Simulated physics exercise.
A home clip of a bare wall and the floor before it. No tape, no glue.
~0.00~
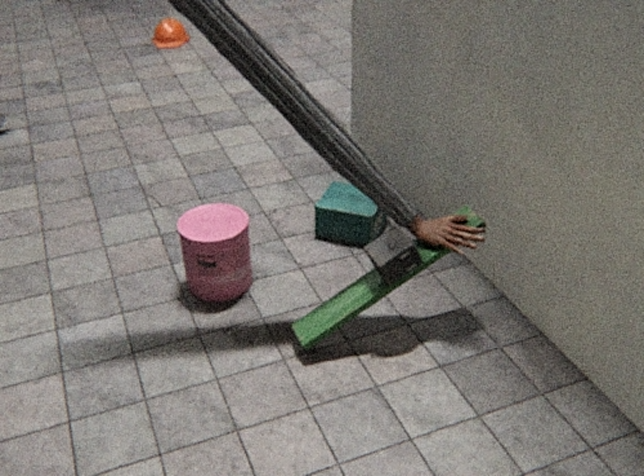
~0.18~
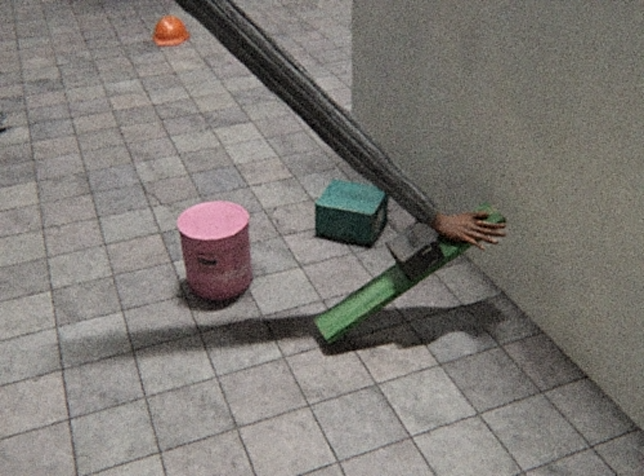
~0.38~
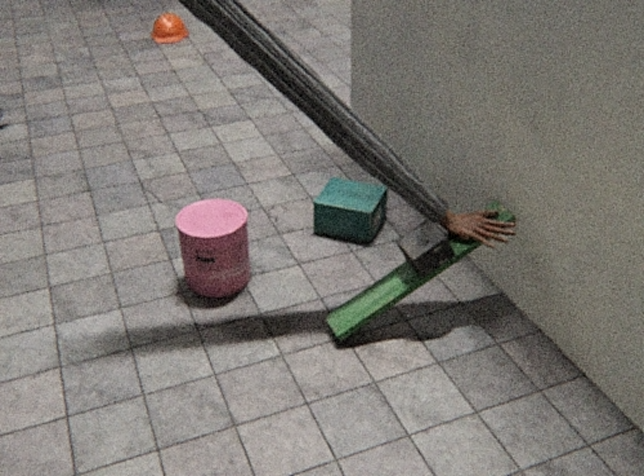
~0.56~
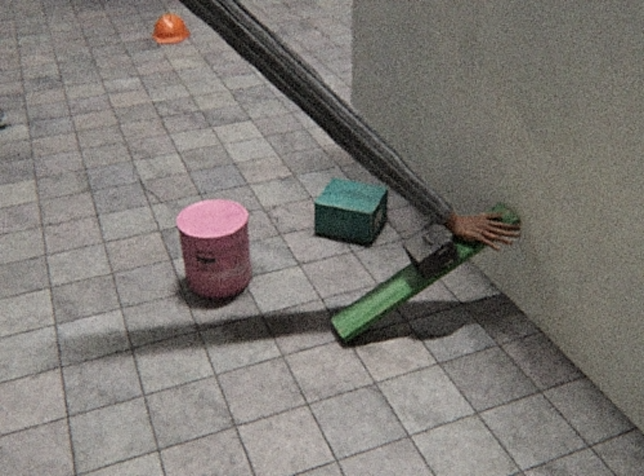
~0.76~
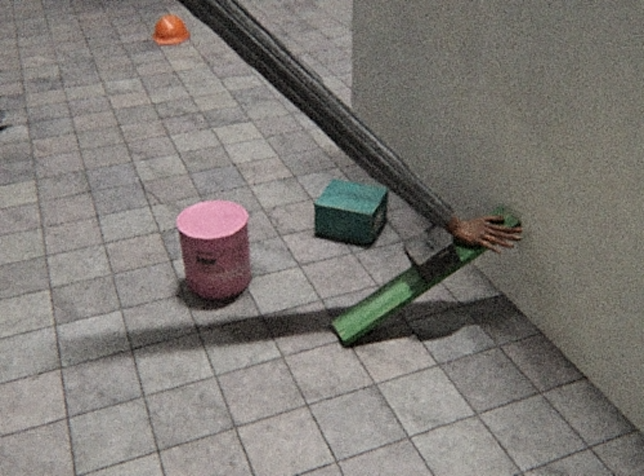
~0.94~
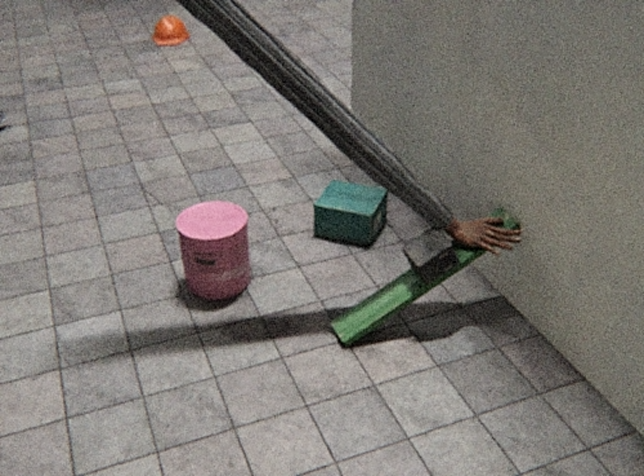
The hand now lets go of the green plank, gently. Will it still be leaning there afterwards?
As it turns out, it slips out.
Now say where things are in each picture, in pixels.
In the first picture, not yet at the wall; green plank (388, 276); pink pail (217, 253).
In the second picture, not yet at the wall; green plank (409, 271); pink pail (217, 250).
In the third picture, not yet at the wall; green plank (420, 269); pink pail (215, 248).
In the fourth picture, not yet at the wall; green plank (425, 271); pink pail (216, 249).
In the fifth picture, leant on the wall, still held; green plank (425, 274); pink pail (216, 250).
In the sixth picture, leant on the wall, still held; green plank (425, 276); pink pail (215, 250).
Around 1.24 s, green plank 16° lower than it was left near (416, 300).
Around 1.44 s, green plank 26° lower than it was left near (413, 314).
Around 2.94 s, green plank 26° lower than it was left near (412, 314).
Finally (4.5 s), moved from the start, green plank; the other 2 still in place. Final places as the last picture's camera would see them, green plank near (412, 314). The plank gives way.
